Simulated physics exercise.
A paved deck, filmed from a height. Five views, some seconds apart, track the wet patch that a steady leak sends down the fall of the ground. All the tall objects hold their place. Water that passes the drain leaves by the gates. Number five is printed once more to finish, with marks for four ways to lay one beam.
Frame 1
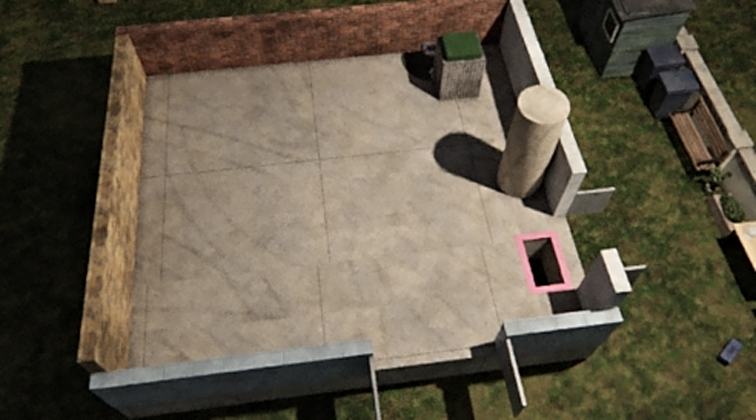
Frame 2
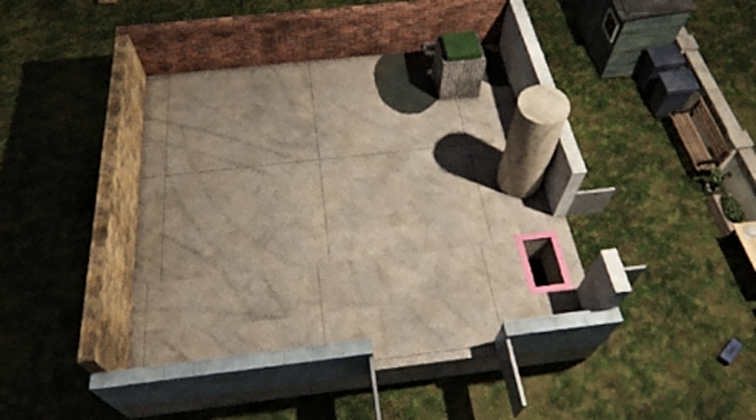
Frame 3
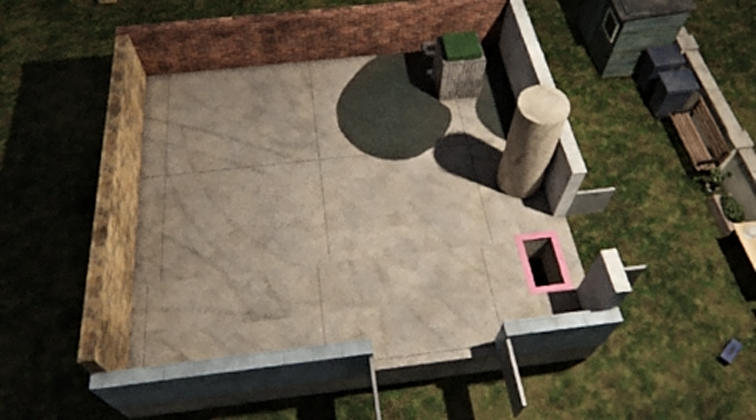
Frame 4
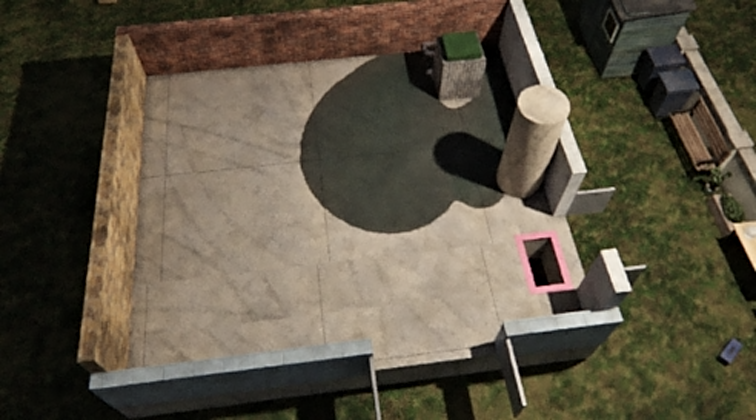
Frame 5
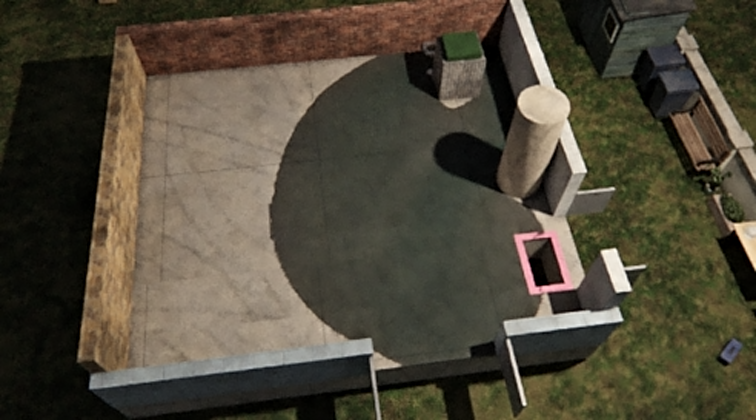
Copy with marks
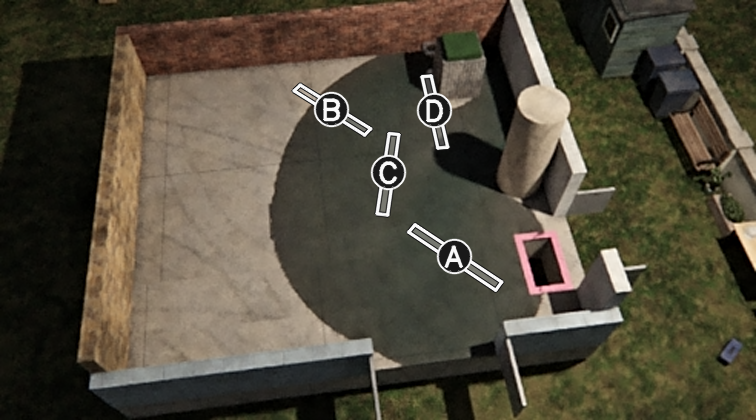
On a paved deck enclosed by low brick and pale walls, a dark wet patch appears beside a green-topped box near the back. It spreads across the paving, surrounds the base of a tall round column, then widens toward the front wall and openings, while the pink-edged drain stays dry.
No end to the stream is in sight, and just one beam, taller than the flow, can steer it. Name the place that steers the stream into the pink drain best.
The answer is place A.
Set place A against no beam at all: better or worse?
Better.
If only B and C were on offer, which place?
B it is.
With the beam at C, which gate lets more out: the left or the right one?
More leaves on the left.
On the marked copy, A from (411, 228) to (498, 286); B from (297, 87) to (367, 131); C from (382, 214) to (394, 134); D from (442, 147) to (426, 76).
With A, about 38 % of the stream goes into the pink drain, about 57 % out by the gates.
With B, about 14 % of the stream goes into the pink drain, about 82 % out by the gates.
With C, about 9 % of the stream goes into the pink drain, about 87 % out by the gates.
With D, about 9 % of the stream goes into the pink drain, about 87 % out by the gates.
